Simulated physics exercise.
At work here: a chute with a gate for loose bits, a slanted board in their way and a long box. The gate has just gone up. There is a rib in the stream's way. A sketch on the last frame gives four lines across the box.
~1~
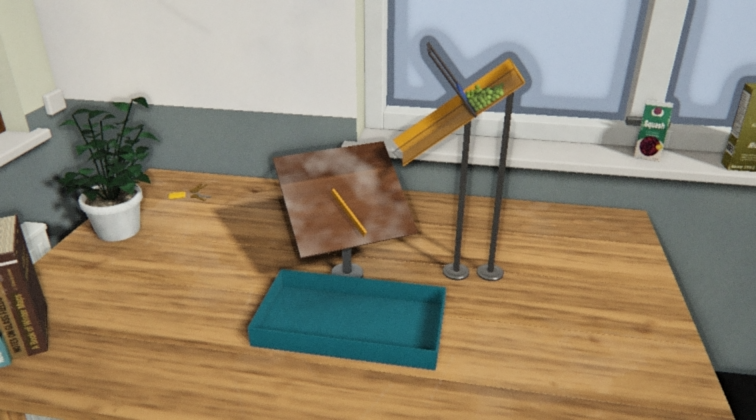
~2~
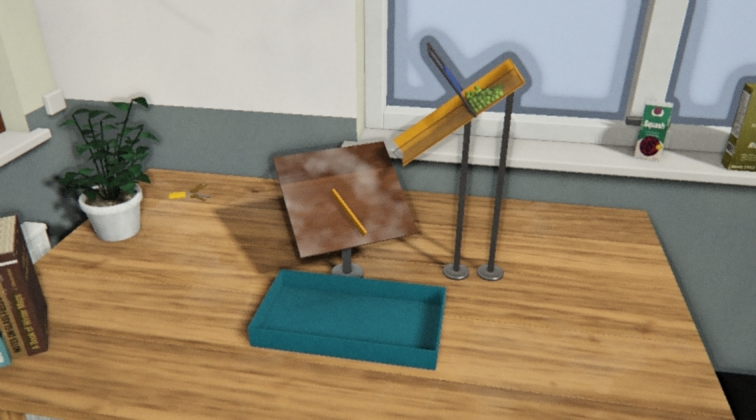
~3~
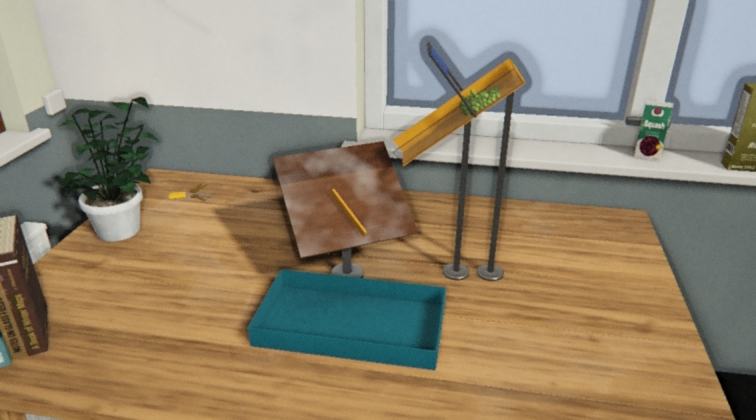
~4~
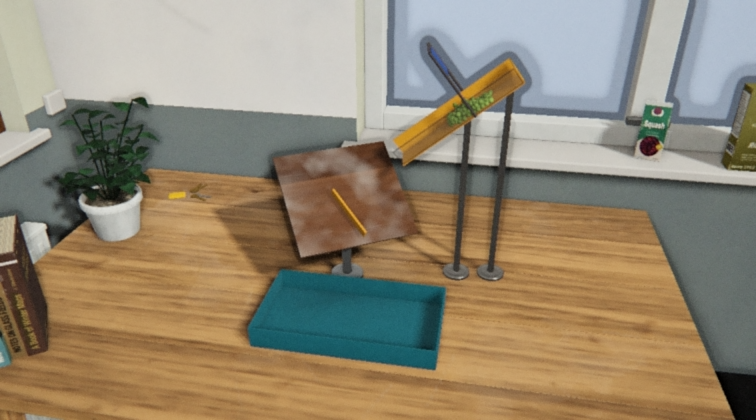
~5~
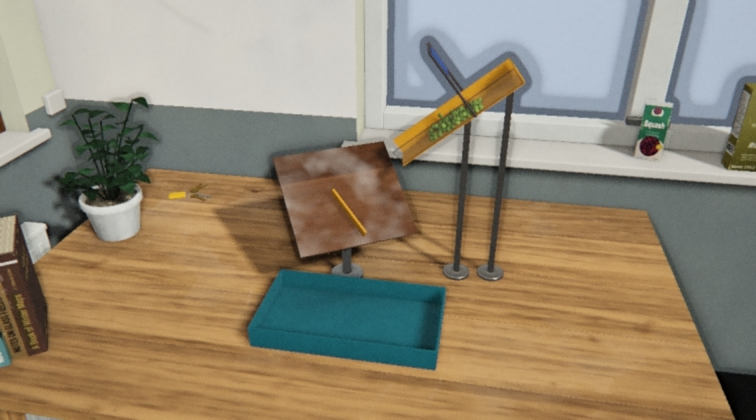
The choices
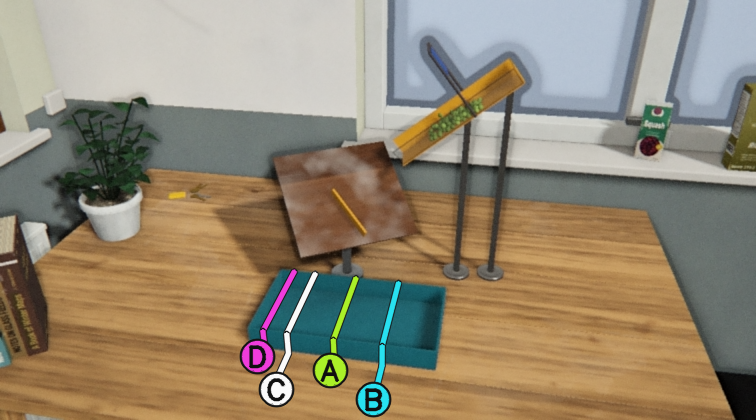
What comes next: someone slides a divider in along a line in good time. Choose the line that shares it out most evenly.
B.
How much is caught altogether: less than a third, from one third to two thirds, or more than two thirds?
More than two thirds.
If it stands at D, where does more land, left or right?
More lands on the right.
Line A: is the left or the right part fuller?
Right.
On the marked copy, line A crosses the front rim at (333, 339); line B crosses the front rim at (382, 345); line C crosses the front rim at (287, 333); line D crosses the front rim at (263, 330).
For line A, of what is caught, a small part on the left of the divider, nearly all on the right.
For line B, of what is caught, about a third on the left of the divider, about two thirds on the right.
For line C, of what is caught, none on the left of the divider, all on the right.
For line D, of what is caught, none on the left of the divider, all on the right.
